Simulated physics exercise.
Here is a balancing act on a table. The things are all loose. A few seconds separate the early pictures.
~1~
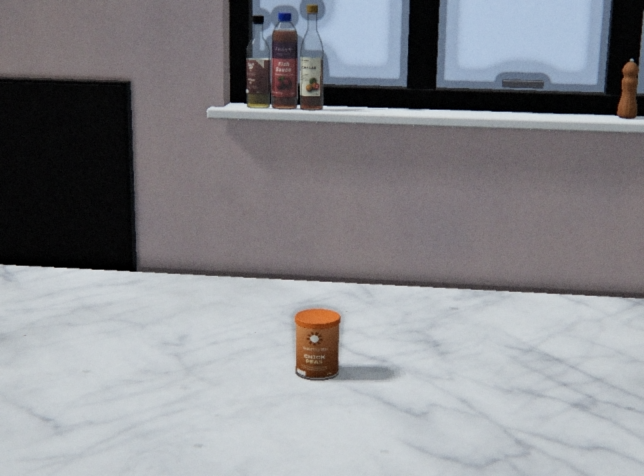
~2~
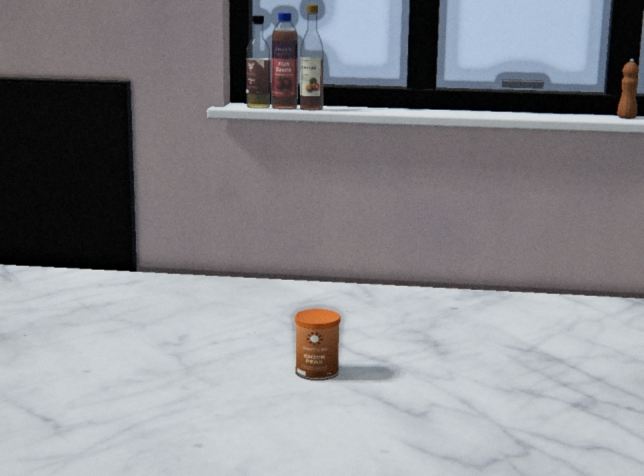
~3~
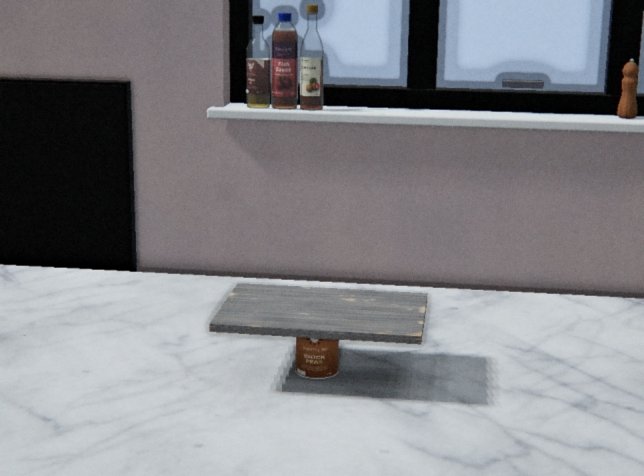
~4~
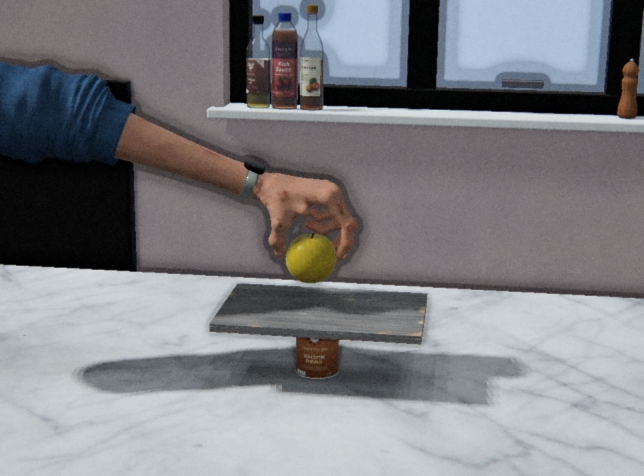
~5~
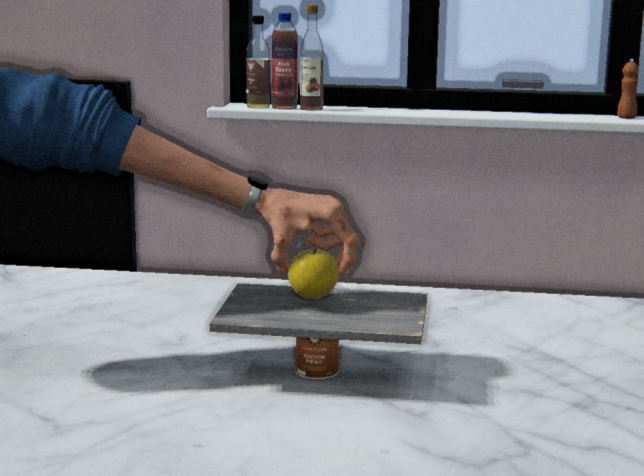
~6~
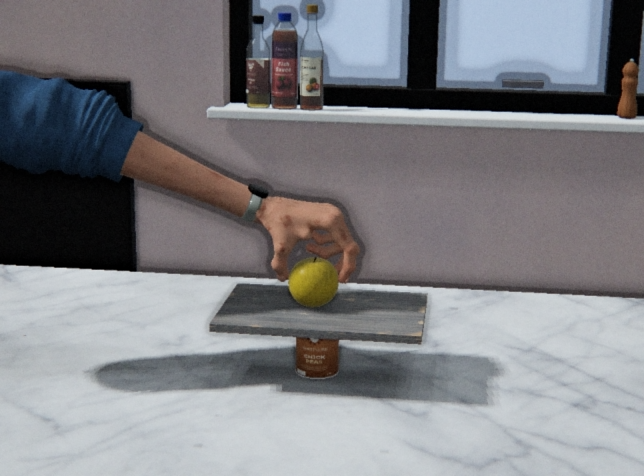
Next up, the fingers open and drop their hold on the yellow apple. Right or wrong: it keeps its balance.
Right.
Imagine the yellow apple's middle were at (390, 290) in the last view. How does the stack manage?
Well, it crumbles then.
Then, 0.30 s past the last view, nothing moves.
Then, 0.70 s past the last view, yellow apple resting near (314, 282).
Finally, all 3 still in place. Final places as the last picture's camera would see them, yellow apple near (314, 282). The stack holds.
